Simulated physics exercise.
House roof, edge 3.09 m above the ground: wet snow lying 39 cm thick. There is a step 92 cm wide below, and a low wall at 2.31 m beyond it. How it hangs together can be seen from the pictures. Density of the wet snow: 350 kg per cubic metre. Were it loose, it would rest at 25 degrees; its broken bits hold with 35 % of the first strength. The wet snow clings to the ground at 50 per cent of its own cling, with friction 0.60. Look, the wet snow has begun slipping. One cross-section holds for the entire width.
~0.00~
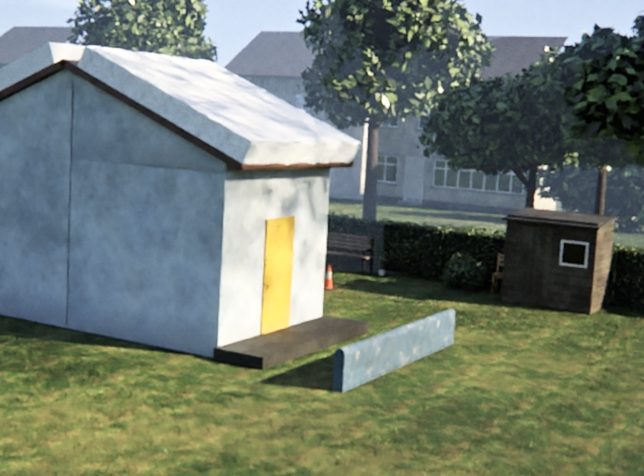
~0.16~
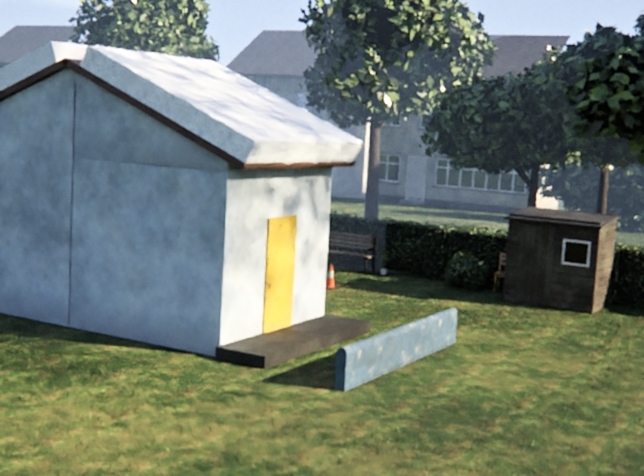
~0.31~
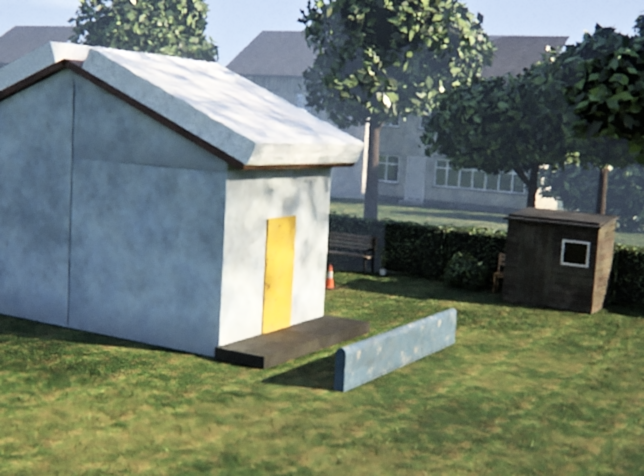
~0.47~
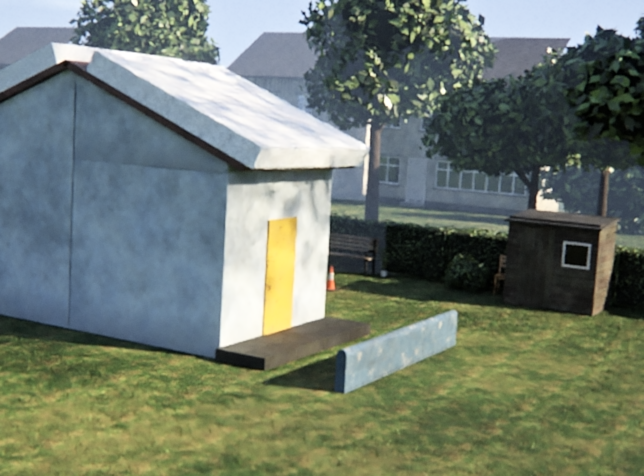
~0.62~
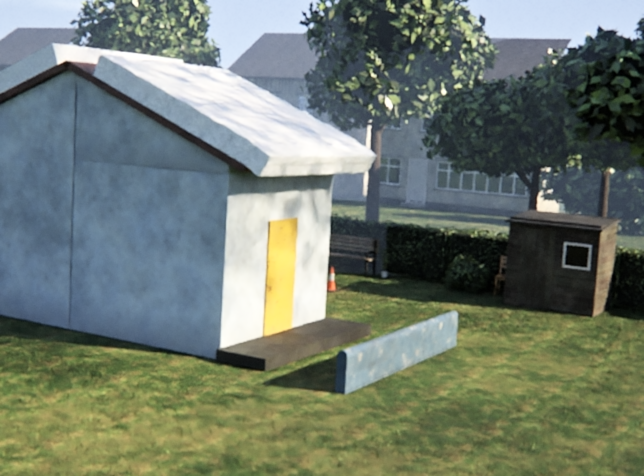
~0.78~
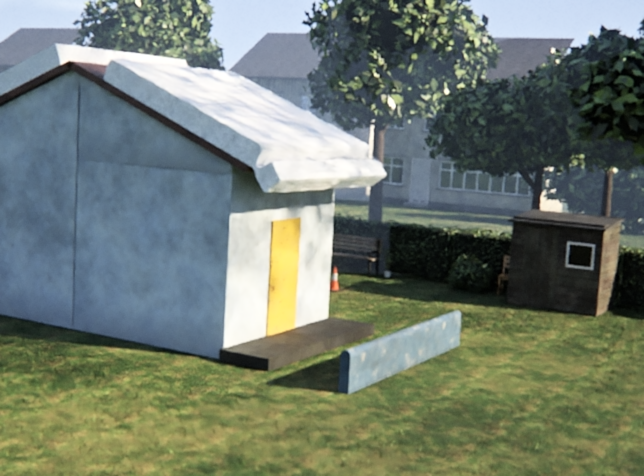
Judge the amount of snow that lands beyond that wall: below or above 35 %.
My take is that it lands south of 35 percent.
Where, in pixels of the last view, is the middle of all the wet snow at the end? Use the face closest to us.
Approximately at pixel (345, 369).
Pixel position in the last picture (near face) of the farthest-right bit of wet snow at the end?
It shows up near (538, 426) in the last picture.
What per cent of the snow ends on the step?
4 %, approx.
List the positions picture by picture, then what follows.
In the first picture, front end of the wet snow at (251, 141), 2 % of it past the eaves, in one piece.
In the second picture, front end of the wet snow at (254, 140), its middle shifted 1.7 cm, 2 % of it past the eaves, in one piece.
In the third picture, front end of the wet snow at (255, 142), its middle shifted 6.9 cm, 4 % of it past the eaves, in one piece.
In the fourth picture, front end of the wet snow at (261, 147), its middle shifted 16 cm, 6 % of it past the eaves, in one piece.
In the fifth picture, front end of the wet snow at (269, 159), its middle shifted 29 cm, 10 % of it past the eaves, in one piece.
In the sixth picture, front end of the wet snow at (280, 177), its middle shifted 47 cm, 14 % of it past the eaves, cracking.
By 1.18 s, 88 % is still on the roof and 0 % is past the low wall.
By 1.65 s, 62 % is still on the roof and 0 % is past the low wall.
By 2.13 s, 24 % is still on the roof and 0 % is past the low wall.
By 2.60 s, none is still on the roof and 17 % is past the low wall.
By 3.80 s, at the end, none is still on the roof and 28 % is past the low wall.
